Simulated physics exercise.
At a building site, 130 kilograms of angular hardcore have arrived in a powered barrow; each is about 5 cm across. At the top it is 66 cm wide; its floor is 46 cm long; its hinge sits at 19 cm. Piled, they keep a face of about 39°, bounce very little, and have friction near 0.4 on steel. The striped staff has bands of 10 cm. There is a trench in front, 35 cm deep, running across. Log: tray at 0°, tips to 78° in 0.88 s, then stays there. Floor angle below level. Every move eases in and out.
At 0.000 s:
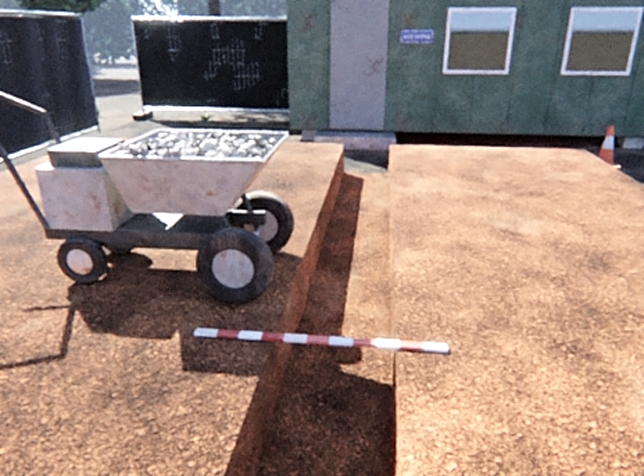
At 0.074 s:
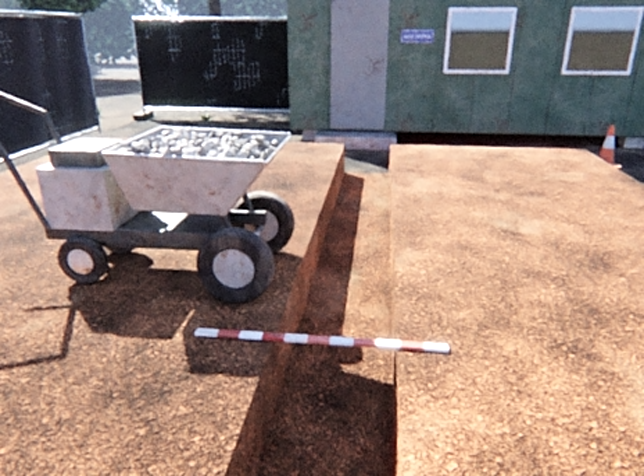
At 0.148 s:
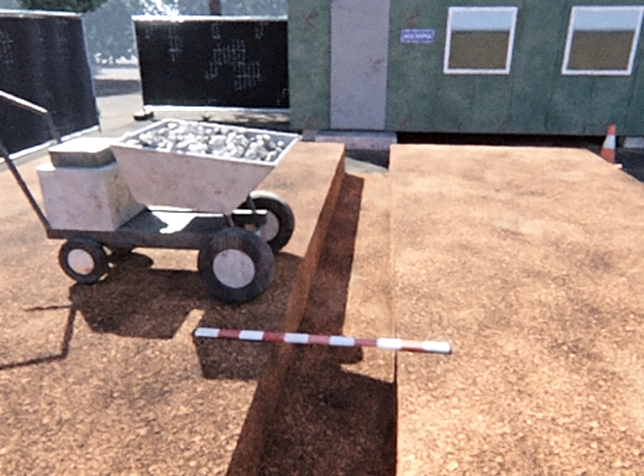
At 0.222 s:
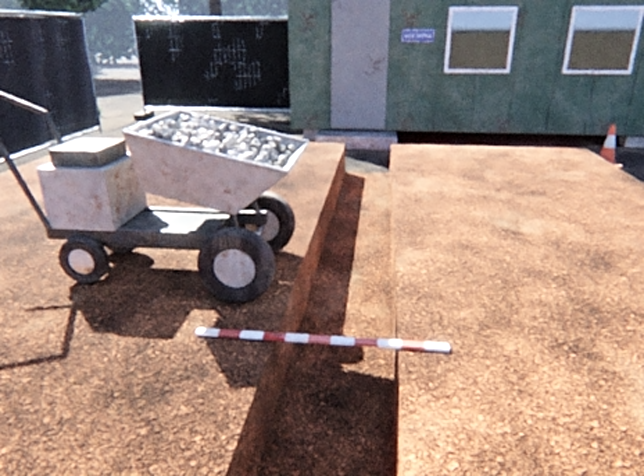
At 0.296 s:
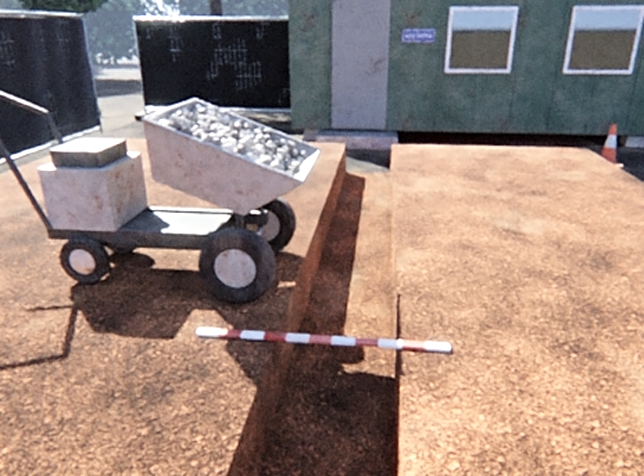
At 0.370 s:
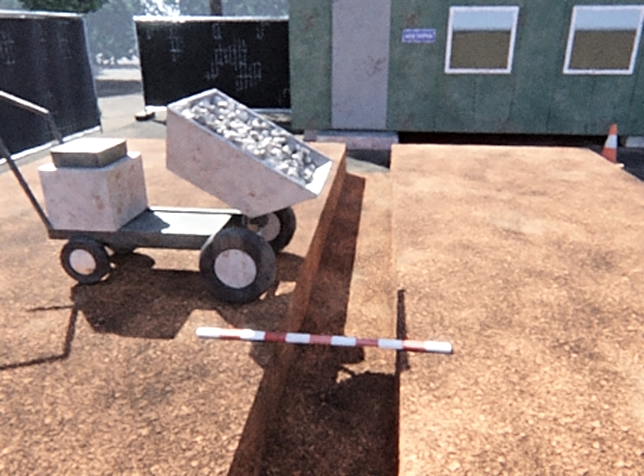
Grey tray of pale stones on a wheeled cart tilting steadily down to the right beside a trench with a red-and-white staff.
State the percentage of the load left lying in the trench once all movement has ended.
The share left there is about 76 per cent.
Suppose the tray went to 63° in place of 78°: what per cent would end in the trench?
Then about 40 per cent.
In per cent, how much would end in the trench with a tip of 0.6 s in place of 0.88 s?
Something close to 55 per cent.
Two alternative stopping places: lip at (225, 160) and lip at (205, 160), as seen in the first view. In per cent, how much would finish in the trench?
Estimates: 100 % then 100 %.
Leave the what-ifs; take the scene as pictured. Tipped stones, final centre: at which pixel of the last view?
At about pixel (377, 320) in the last view.
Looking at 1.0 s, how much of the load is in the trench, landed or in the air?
30 per cent, give or take.
After 0.7 s the floor is at 66°; 100 % in the tray; the foremost stones are at (355, 234).
After 1.0 s the floor is at 78°; 55 % in the tray, 31 % in the trench, 14 % past the trench; the foremost stones are at (442, 278).
After 1.3 s the floor is at 78°; 18 % in the tray, 58 % in the trench, 25 % past the trench; the foremost stones are at (549, 283).
After 3.3 s the floor is at 78°; 0 % in the tray, 76 % in the trench, 24 % past the trench; the foremost stones are at (585, 286).
